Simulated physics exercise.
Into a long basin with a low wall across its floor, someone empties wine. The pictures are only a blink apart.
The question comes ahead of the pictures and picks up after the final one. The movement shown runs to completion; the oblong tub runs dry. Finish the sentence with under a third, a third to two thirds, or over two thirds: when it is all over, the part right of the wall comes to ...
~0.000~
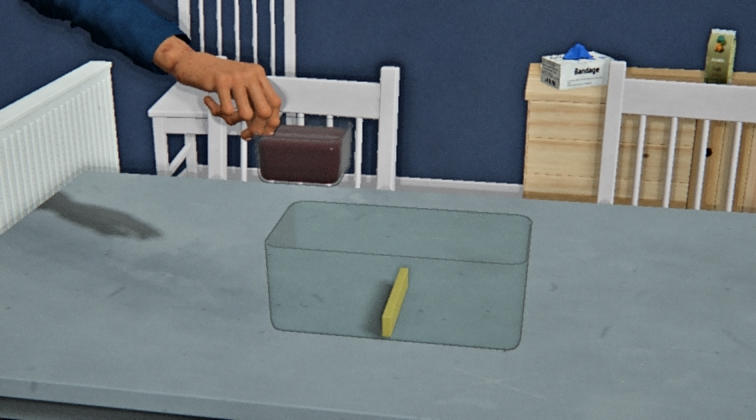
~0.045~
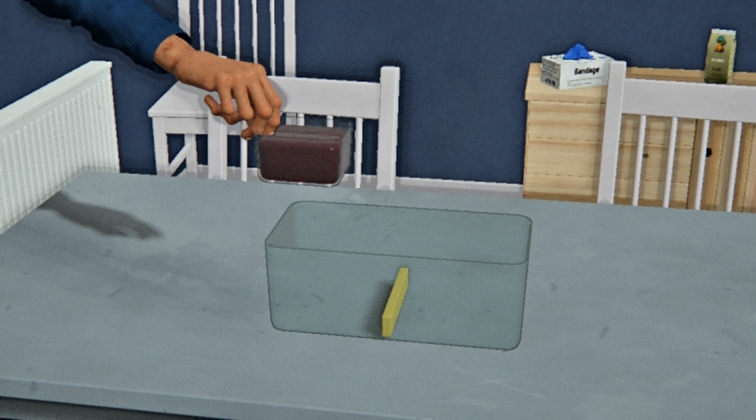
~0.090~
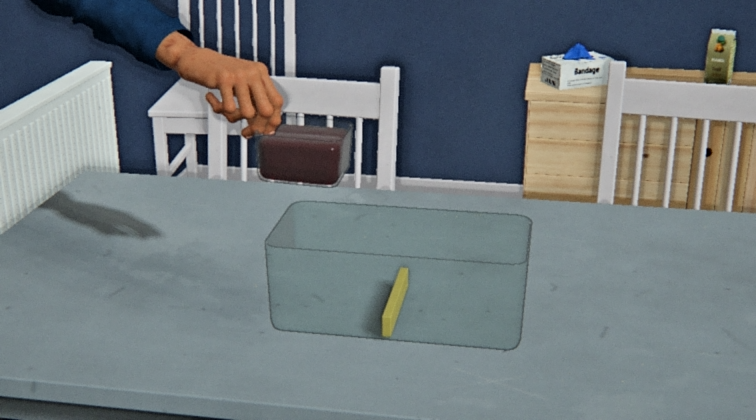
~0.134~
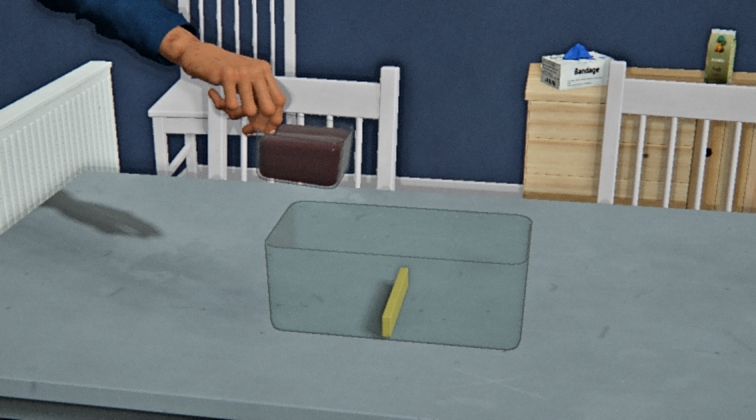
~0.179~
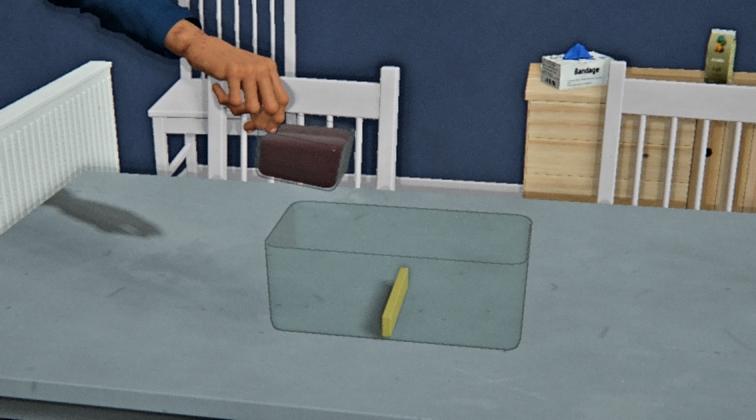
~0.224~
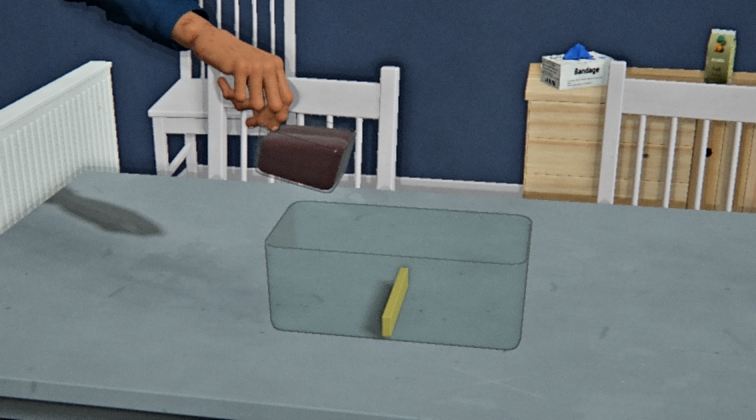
When it is all over, the part right of the wall comes to a third to two thirds.
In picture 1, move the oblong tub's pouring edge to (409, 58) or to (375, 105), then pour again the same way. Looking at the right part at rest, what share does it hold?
Near 90 in a hundred first, near 80 in a hundred second.
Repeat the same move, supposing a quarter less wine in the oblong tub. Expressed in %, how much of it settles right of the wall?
Roughly 35 %.
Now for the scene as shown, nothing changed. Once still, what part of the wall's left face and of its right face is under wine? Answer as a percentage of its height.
On the left roughly 30, on the right roughly 30.
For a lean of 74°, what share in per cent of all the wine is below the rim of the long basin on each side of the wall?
Left: Roughly 10 %; right: Roughly 15 %.
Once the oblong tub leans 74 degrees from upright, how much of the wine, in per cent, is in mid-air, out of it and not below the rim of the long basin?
30 %.
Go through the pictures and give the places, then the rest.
In the first frame, it leans 0°; its right rim is at (346, 132); the wine meets the walls at (265, 132) and (346, 137); the long basin's rim runs from (279, 223) to (529, 241); the wall's top is at (396, 292).
In the second frame, it leans 1°; its right rim is at (347, 132); the wine meets the walls at (265, 132) and (346, 137).
In the third frame, it leans 2°; its right rim is at (347, 133); the wine meets the walls at (265, 132) and (346, 137).
In the fourth frame, it leans 5°; its right rim is at (348, 135); the wine meets the walls at (266, 132) and (347, 138).
In the fifth frame, it leans 9°; its right rim is at (349, 138); the wine meets the walls at (267, 132) and (348, 138).
In the sixth frame, it leans 14°; its right rim is at (350, 142); the wine meets the walls at (267, 132) and (350, 139).
A moment on, the oblong tub is tipped part way and 43 per cent is still to pour, 9 is left of the wall and 15 right of it.
Next, the oblong tub is tipped right over and 6 per cent is still to pour, 33 is left of the wall and 56 right of it.
Then the oblong tub is tipped right over and 0 per cent is still to pour, 43 is left of the wall and 57 right of it.
Later the oblong tub is tipped right over and 0 per cent is still to pour, 43 is left of the wall and 57 right of it.
In the end 43 per cent lies left of the wall, 57 right of it and 1 outside.
